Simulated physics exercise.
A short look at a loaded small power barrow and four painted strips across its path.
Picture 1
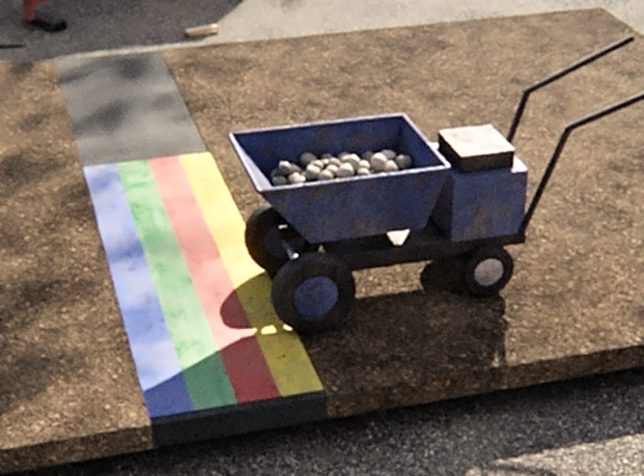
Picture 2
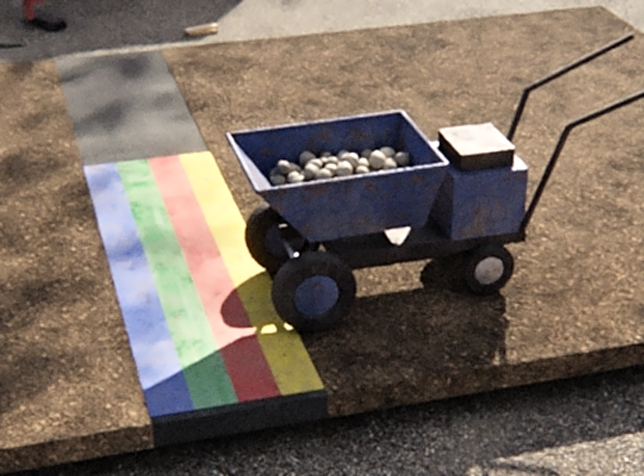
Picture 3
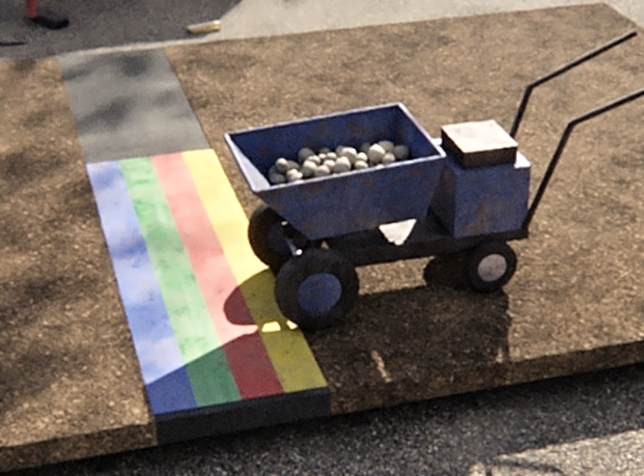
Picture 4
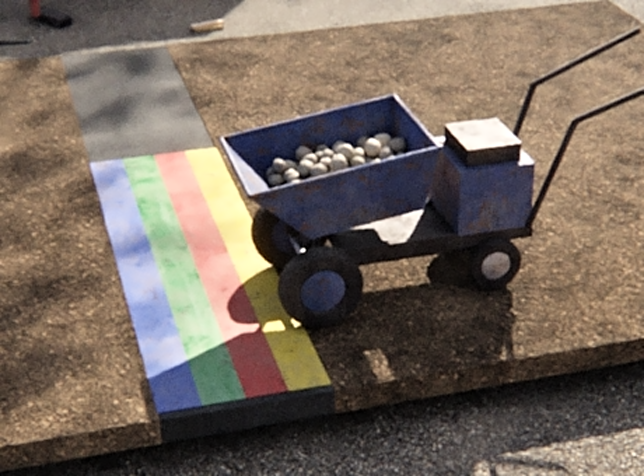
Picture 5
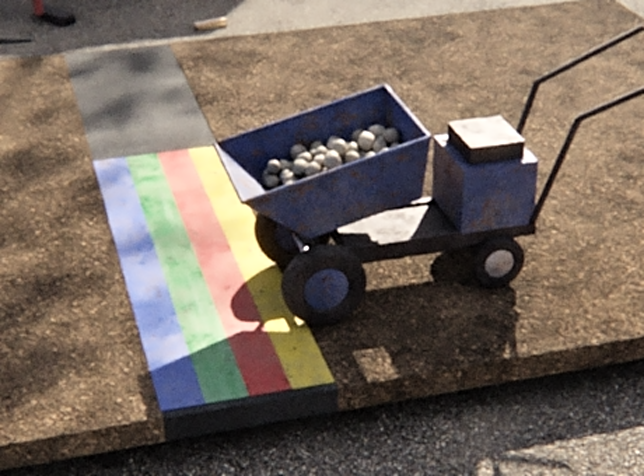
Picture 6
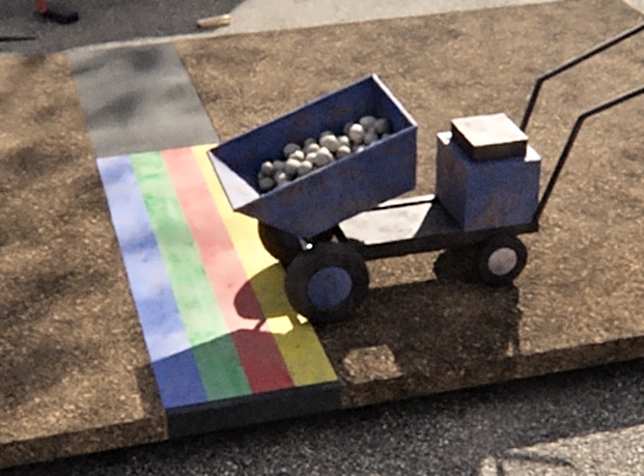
The footage shows a small blue barrow loaded with rounded pale stones standing beside four painted strips, yellow, red, green and blue, as its skip gradually tilts toward the left, the rear rising and the front lip lowering slightly.
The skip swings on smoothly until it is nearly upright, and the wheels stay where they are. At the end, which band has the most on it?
The heap favours the blue strip.
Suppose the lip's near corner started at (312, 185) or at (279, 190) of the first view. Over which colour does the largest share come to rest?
First the strip in green, then that blue strip.
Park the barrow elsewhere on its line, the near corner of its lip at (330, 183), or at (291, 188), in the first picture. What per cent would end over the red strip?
In turn 20 and 0 in a hundred.
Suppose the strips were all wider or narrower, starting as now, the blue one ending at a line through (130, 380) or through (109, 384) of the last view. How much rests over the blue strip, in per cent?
About 40 and 40 per cent.
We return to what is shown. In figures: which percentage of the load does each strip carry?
In per cent, yellow strip 0, red strip 0, green strip 0 and blue strip 30.
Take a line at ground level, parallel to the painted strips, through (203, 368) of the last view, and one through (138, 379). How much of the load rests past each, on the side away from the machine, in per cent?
About 70 and 30 per cent.
Soon after the last picture, skip tipped steeply; all in the skip.
A little later, skip tipped right over; about two thirds in the skip; a stray few over the green strip; about a quarter over the blue strip; a small part off the paint.
Later still, skip tipped right over; about a third in the skip; a stray few over the green strip; about a quarter over the blue strip; about a third off the paint.
At rest, skip tipped right over; about a third in the skip; none over the yellow strip; none over the red strip; a stray few over the green strip; about a quarter over the blue strip; about a third off the paint.
